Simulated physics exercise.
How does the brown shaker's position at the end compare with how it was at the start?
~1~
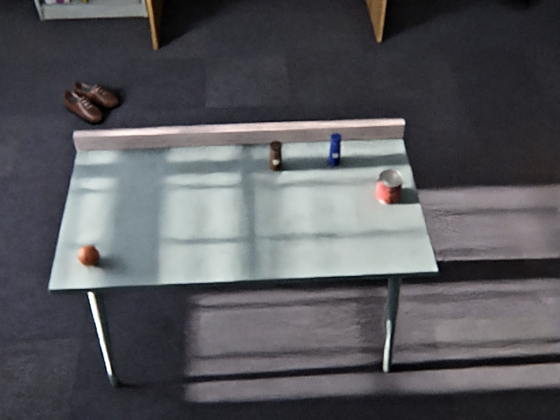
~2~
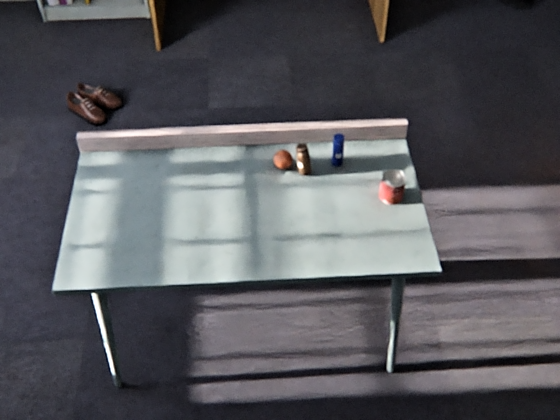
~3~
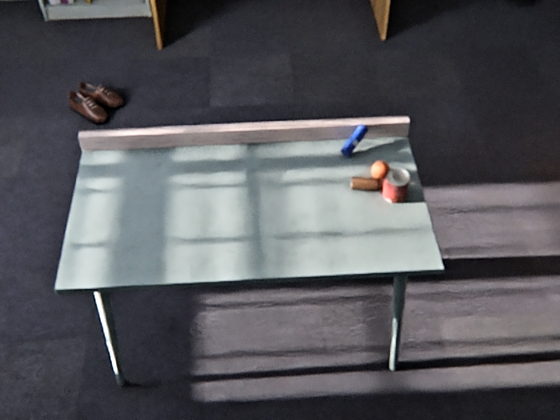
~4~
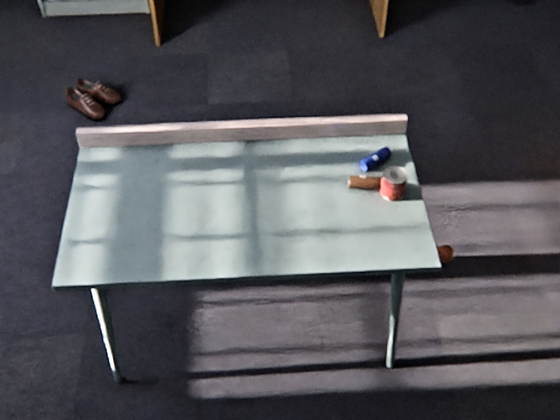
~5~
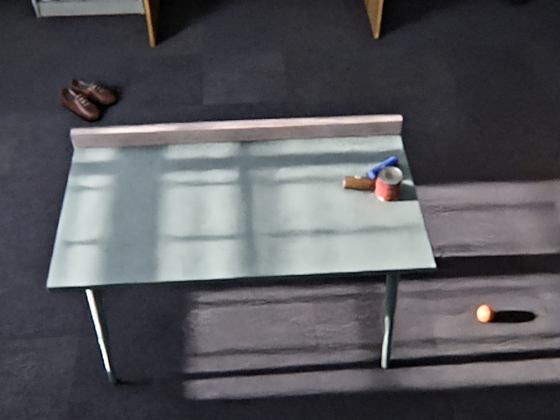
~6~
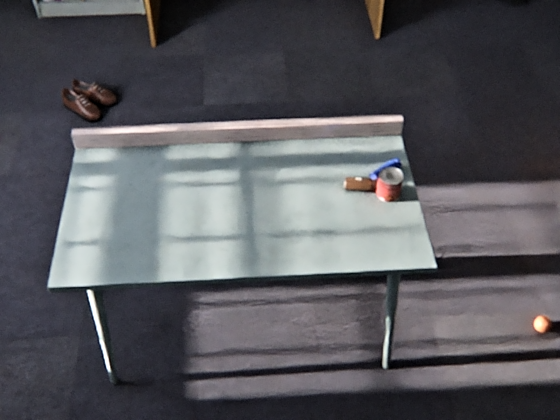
At the start the brown shaker was standing upright near the rail, but by the end it was lying on its side farther right, next to the red tin.
